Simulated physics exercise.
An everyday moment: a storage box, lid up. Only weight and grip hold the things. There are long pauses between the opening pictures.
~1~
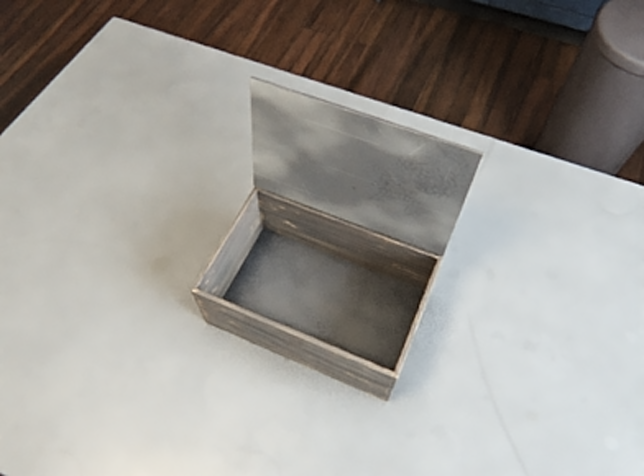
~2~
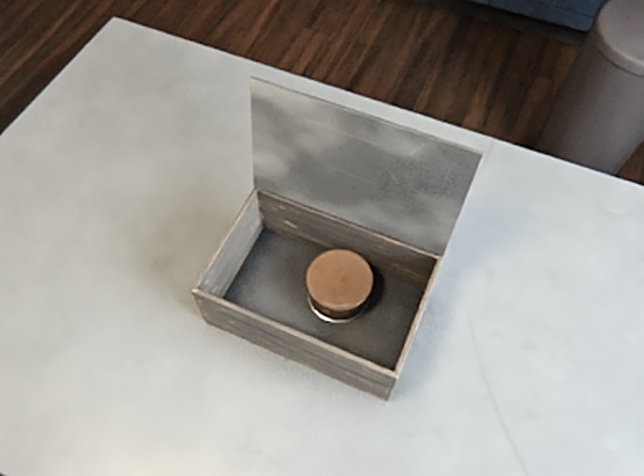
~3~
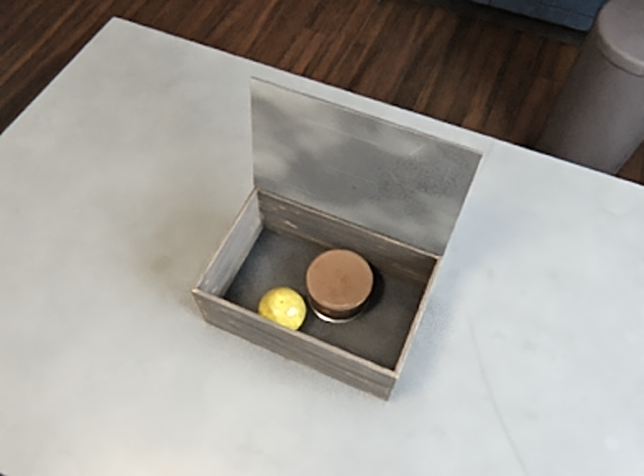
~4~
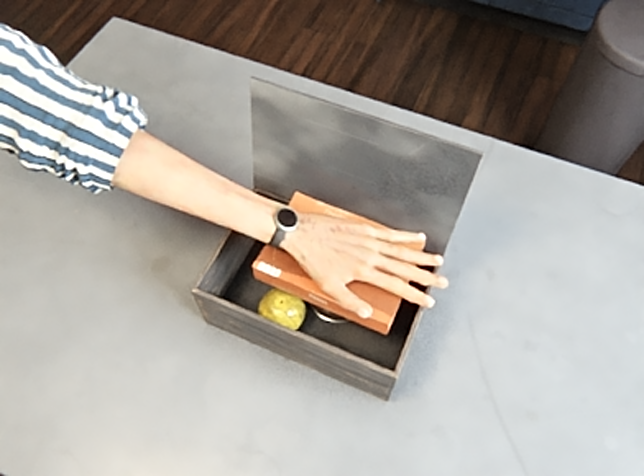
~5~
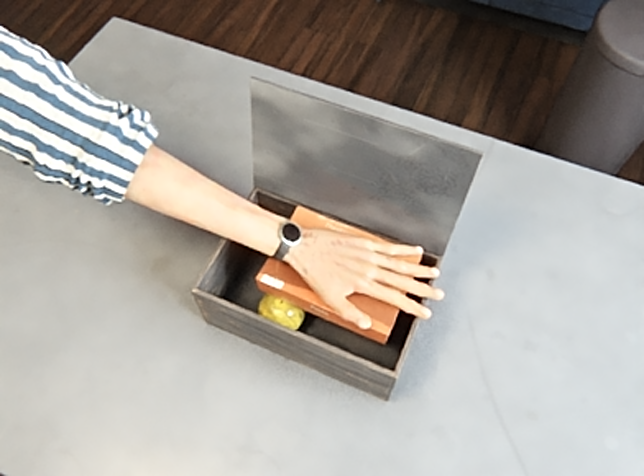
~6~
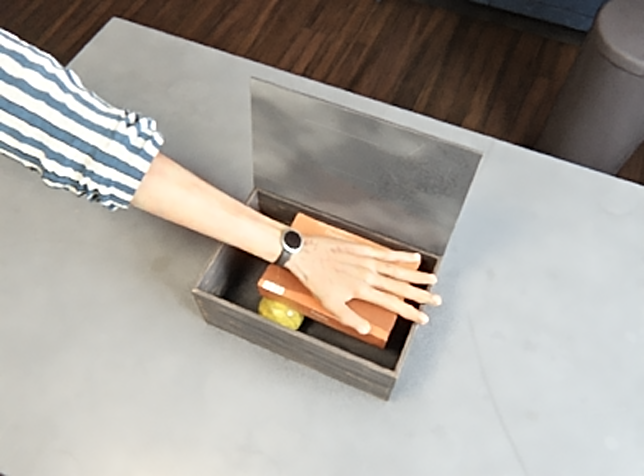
A hand lowers an orange-brown box into a wooden box holding a yellow ball and round container.
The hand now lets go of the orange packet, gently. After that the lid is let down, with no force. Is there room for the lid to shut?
Outcome: The lid shuts flat.
Then, 1.50 s later than the last frame, lid 65° above the rim; orange packet tilted by 6° near (337, 283).
Then, 2.00 s later than the last frame, lid 17° above the rim; orange packet tilted by 7° near (337, 286).
When it is over, lid shut; left askew, orange packet; the other 2 as before. End places, in pixels of the last picture, orange packet near (335, 290).
